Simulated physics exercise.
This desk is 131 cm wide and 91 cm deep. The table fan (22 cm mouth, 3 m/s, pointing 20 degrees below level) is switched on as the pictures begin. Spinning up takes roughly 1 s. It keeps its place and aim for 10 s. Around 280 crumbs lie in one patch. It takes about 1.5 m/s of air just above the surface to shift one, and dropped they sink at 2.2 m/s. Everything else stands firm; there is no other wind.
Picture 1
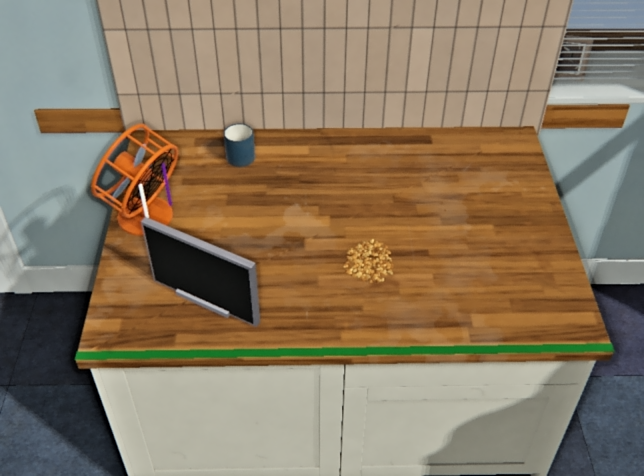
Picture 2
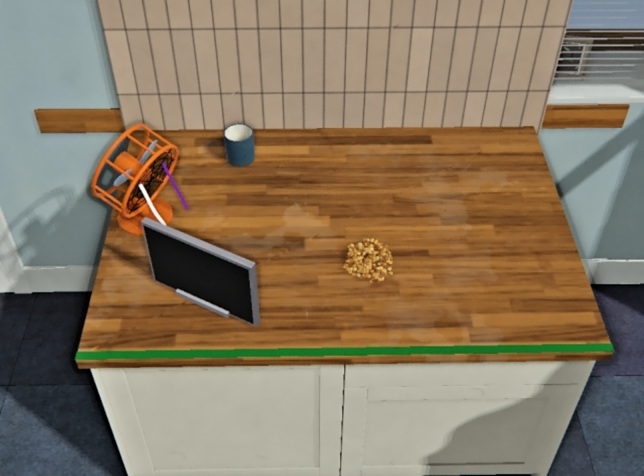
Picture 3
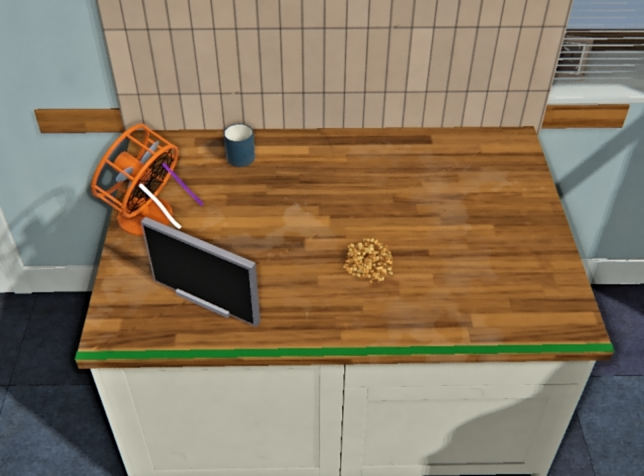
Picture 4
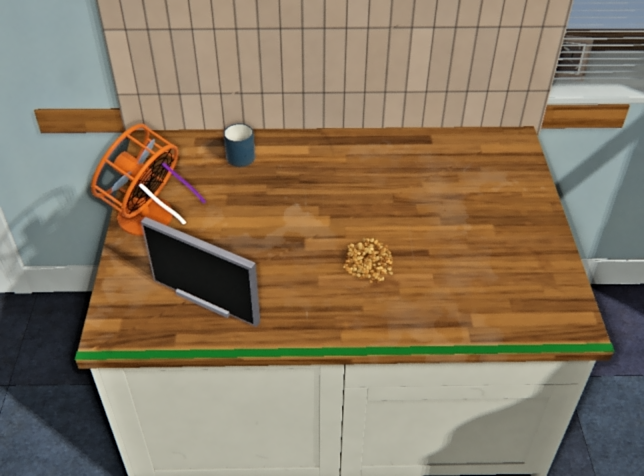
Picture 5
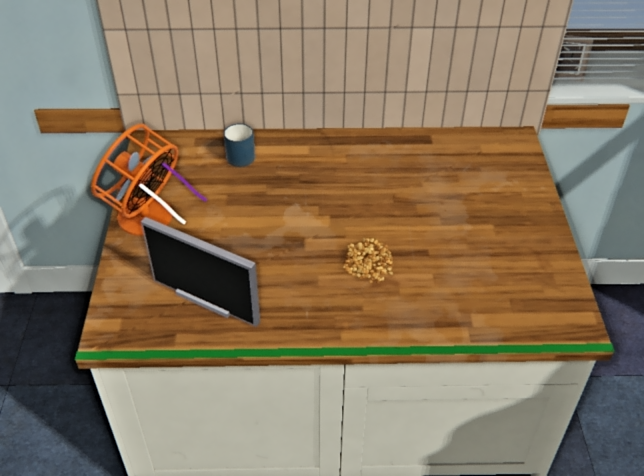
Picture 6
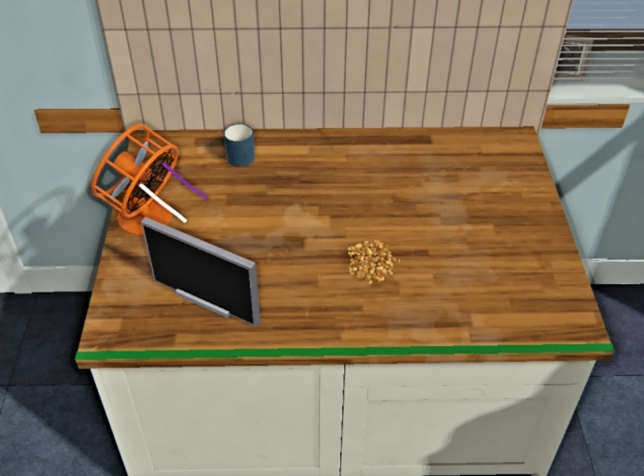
A wooden desk held an orange fan, a laptop, a blue mug and a patch of crumbs; white and purple streamers lifted outward from the fan, then the crumbs shifted very slightly to the right.
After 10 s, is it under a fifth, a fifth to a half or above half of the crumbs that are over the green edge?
Of the crumbs, under a fifth end over the green edge.
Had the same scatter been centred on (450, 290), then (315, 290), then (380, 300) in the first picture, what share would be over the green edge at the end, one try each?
In turn about 10 %, 90 %, 80 %.
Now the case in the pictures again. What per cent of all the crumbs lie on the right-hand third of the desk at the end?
Some 0 per cent.
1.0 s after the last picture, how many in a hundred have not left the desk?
Some 0 per cent.
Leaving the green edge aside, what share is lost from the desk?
About 100 %.
Then, 1.0 s after the last picture the count stands so, 2 % are over the green edge.
Then, 2.2 s after the last picture the count stands so, 2 % are over the green edge.
Then, 4.6 s after the last picture the count stands so, 2 % are over the green edge.
Then, 9.1 s after the last picture, at the end, 2 % are over the green edge.
